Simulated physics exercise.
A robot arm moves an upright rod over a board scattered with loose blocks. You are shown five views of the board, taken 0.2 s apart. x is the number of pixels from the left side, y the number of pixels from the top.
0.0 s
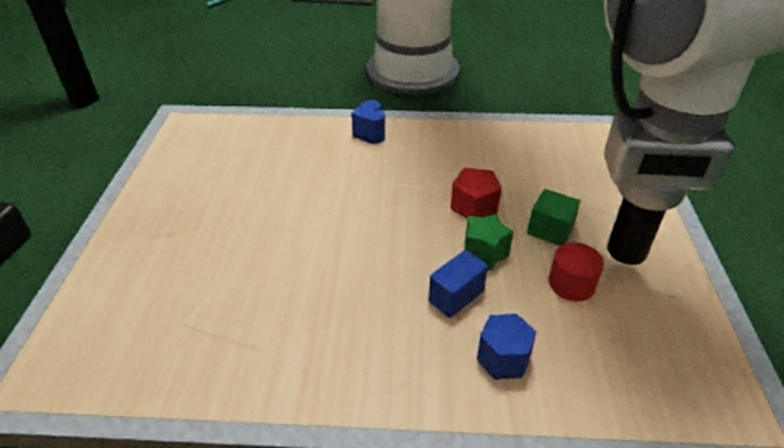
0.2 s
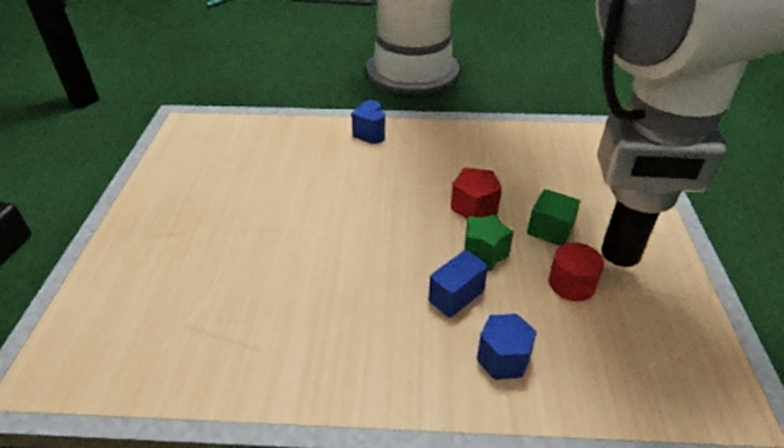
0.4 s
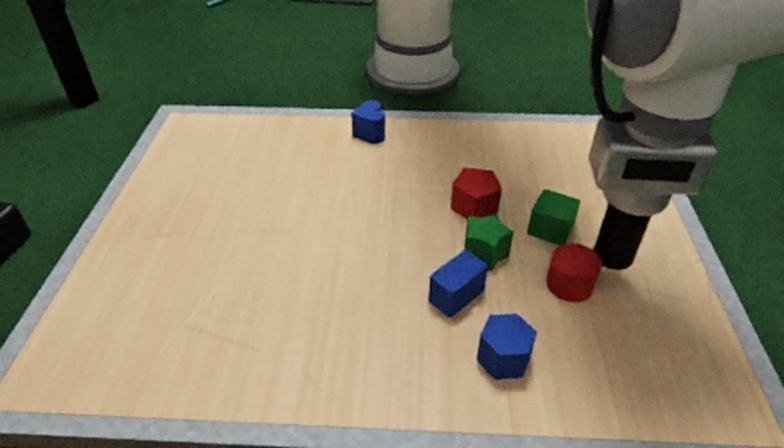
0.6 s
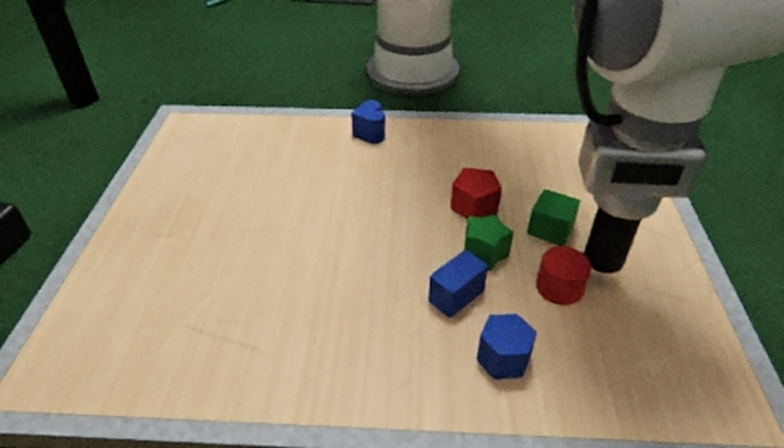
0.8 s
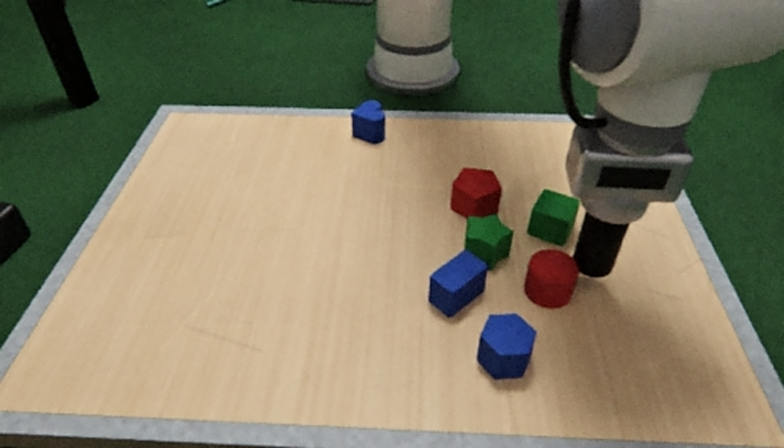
The video shows a robot arm above a board of loose red, green and blue blocks, moving its black rod left until it meets the red cylinder and pushes it slightly left, while the other blocks stay still.
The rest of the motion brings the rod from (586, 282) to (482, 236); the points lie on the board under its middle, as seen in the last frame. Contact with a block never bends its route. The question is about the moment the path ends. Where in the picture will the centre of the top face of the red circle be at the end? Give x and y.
In the picture, it is at (530, 263).
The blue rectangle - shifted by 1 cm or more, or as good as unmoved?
That block remains where it is.
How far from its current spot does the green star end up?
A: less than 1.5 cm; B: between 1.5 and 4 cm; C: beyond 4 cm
B
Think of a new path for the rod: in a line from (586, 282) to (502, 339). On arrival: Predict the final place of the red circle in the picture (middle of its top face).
Final place: (476, 284).
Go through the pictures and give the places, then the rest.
The first frame shows rod's lower end (627, 251); blue rectangle (459, 270); red pentagonal block (477, 181); green star (488, 228); red circle (580, 258).
The second frame shows rod (621, 254); blocks still.
The third frame shows rod (613, 256); red circle (577, 259).
The fourth frame shows rod (604, 260); red circle (567, 262).
The fifth frame shows rod (592, 264); blue rectangle (459, 270); red pentagonal block (477, 181); green star (488, 228); red circle (554, 266).
On the path given first. One third of the way, rod (553, 248); red circle (531, 264).
Two thirds of the way, rod (517, 232); green star (474, 226), turned 10° anticlockwise; red circle (530, 263).
At the end, rod (485, 218); blue rectangle still; red pentagonal block still; green star (451, 223), turned 60° anticlockwise; red circle (530, 263).
